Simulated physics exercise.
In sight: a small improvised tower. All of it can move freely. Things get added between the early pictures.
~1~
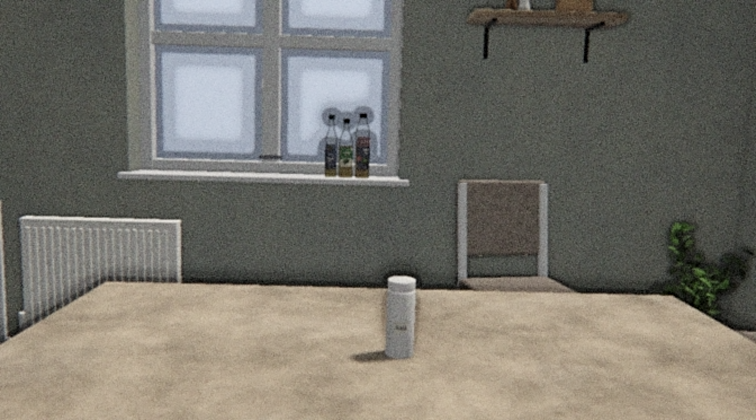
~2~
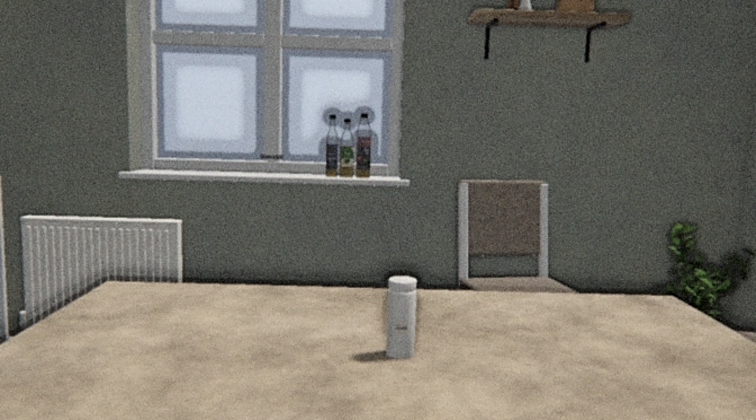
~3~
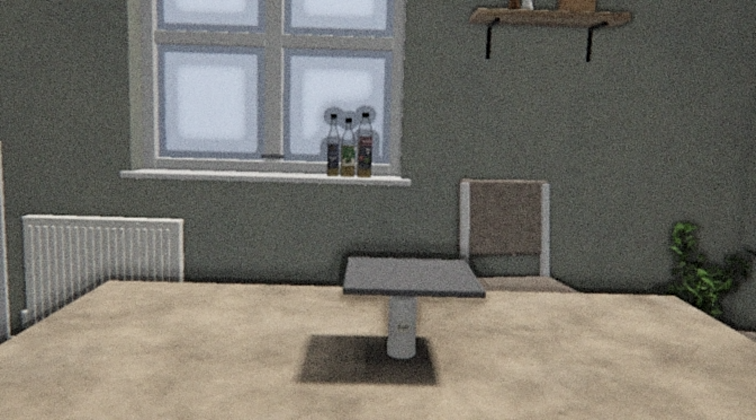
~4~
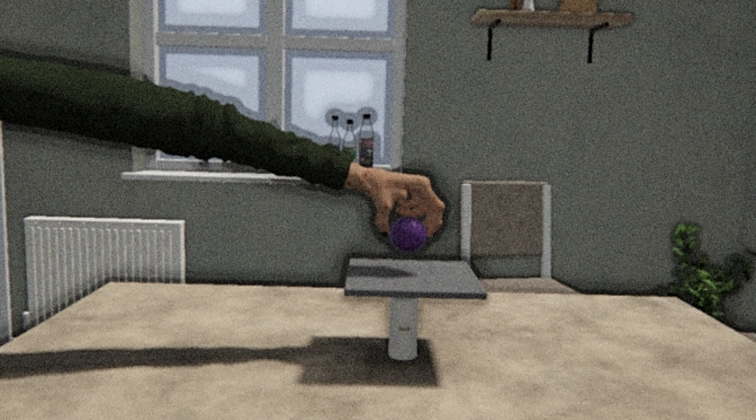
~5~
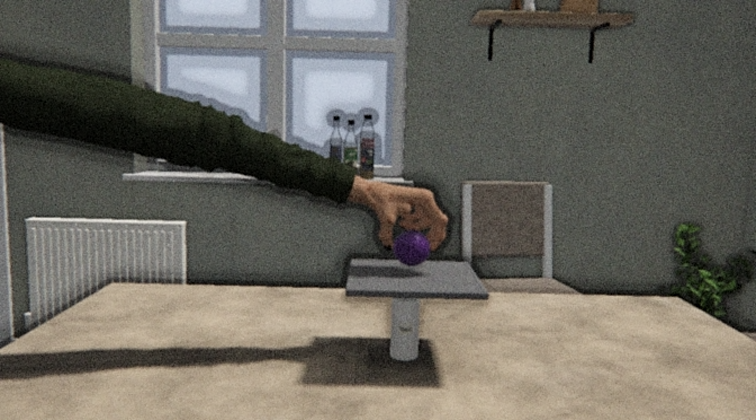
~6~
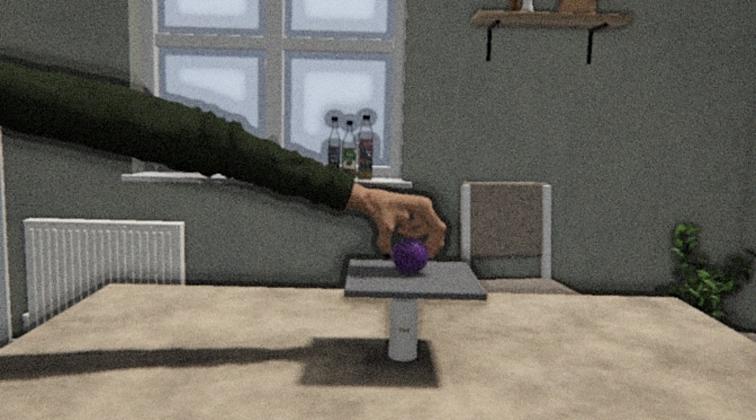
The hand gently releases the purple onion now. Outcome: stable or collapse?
Looks to me like it is stable after that.
Then, 0.20 s after the last picture, nothing has stirred.
Then, 0.60 s after the last picture, purple onion resting near (410, 256).
At rest, all 3 in place. Seen from the same camera at the end, purple onion near (410, 256). The stack stays up.
